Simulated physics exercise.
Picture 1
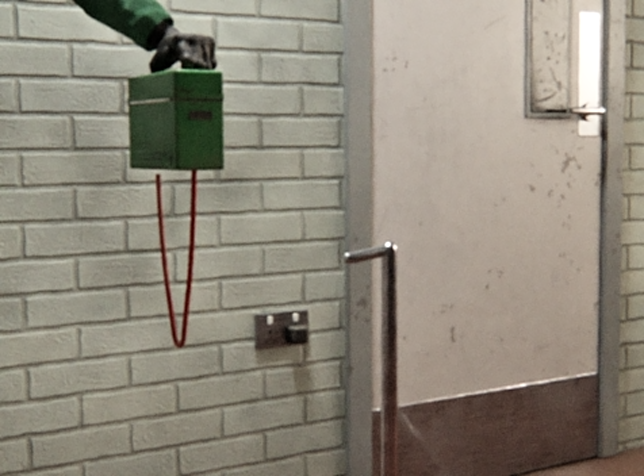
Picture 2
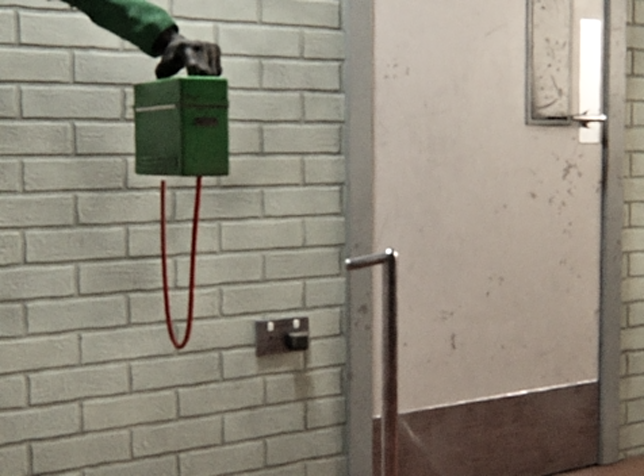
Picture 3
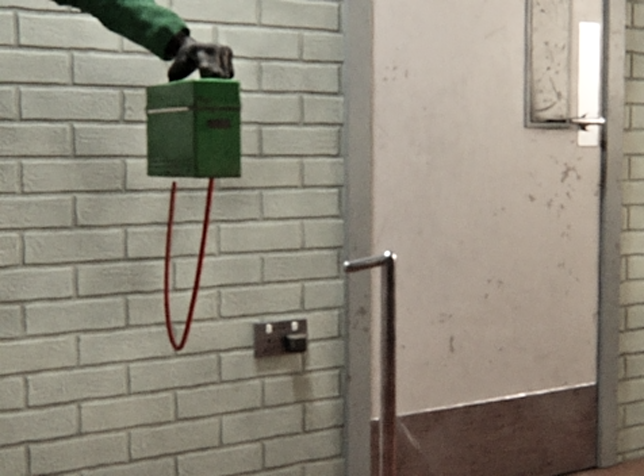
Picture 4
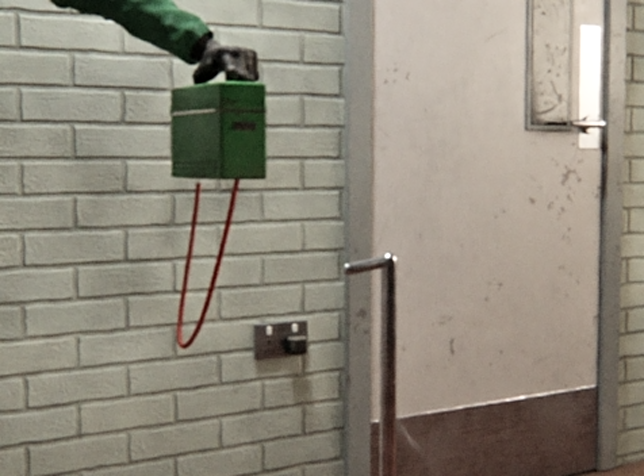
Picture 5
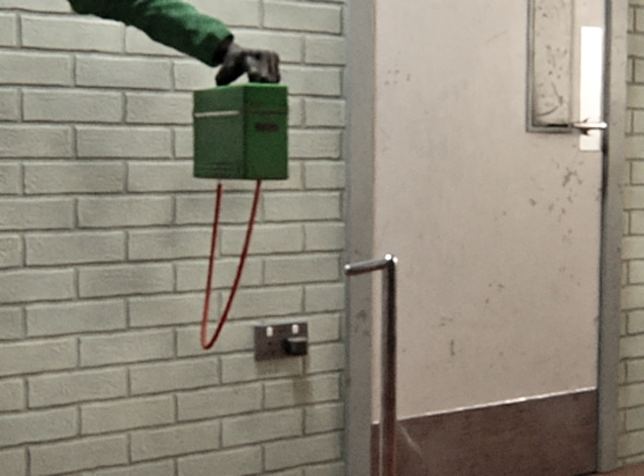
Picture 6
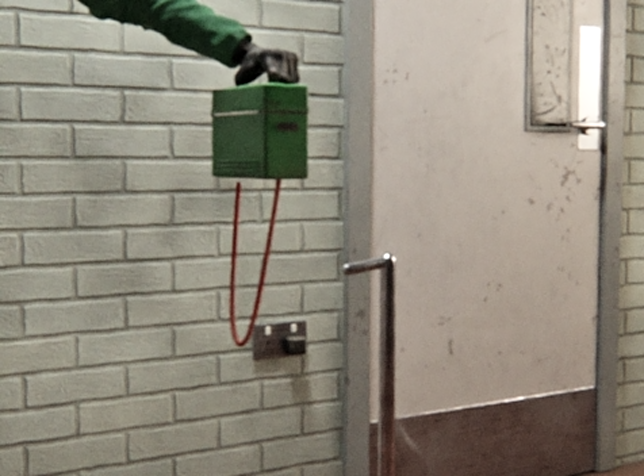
A gloved hand carries a green case with a hanging red loop rightward past brickwork.
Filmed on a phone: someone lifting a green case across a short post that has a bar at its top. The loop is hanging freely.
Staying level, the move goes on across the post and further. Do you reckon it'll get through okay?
No: Most likely it will be held back at the post.
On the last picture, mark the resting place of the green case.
Once nothing moves, you'll see it close to (480, 136).
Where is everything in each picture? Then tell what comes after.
Green case (174, 122); hook tip (349, 258), in the first picture.
Green case (180, 128); bottom of the loop (180, 347), in the second picture.
Green case (192, 130), in the third picture.
Green case (217, 132); bottom of the loop (184, 346), in the fourth picture.
Green case (239, 133), in the fifth picture.
Green case (258, 133); bottom of the loop (241, 344); hook tip (348, 270); hook points towards it, loop hangs below the hook, in the sixth picture.
Then, 0.62 s later than the last view, case over the post near (358, 134).
Then, 1.22 s later than the last view, case past the post near (444, 136).
Finally, case past the post near (480, 136); loop tight round the post, hand stopped. The green case snags on the hook.
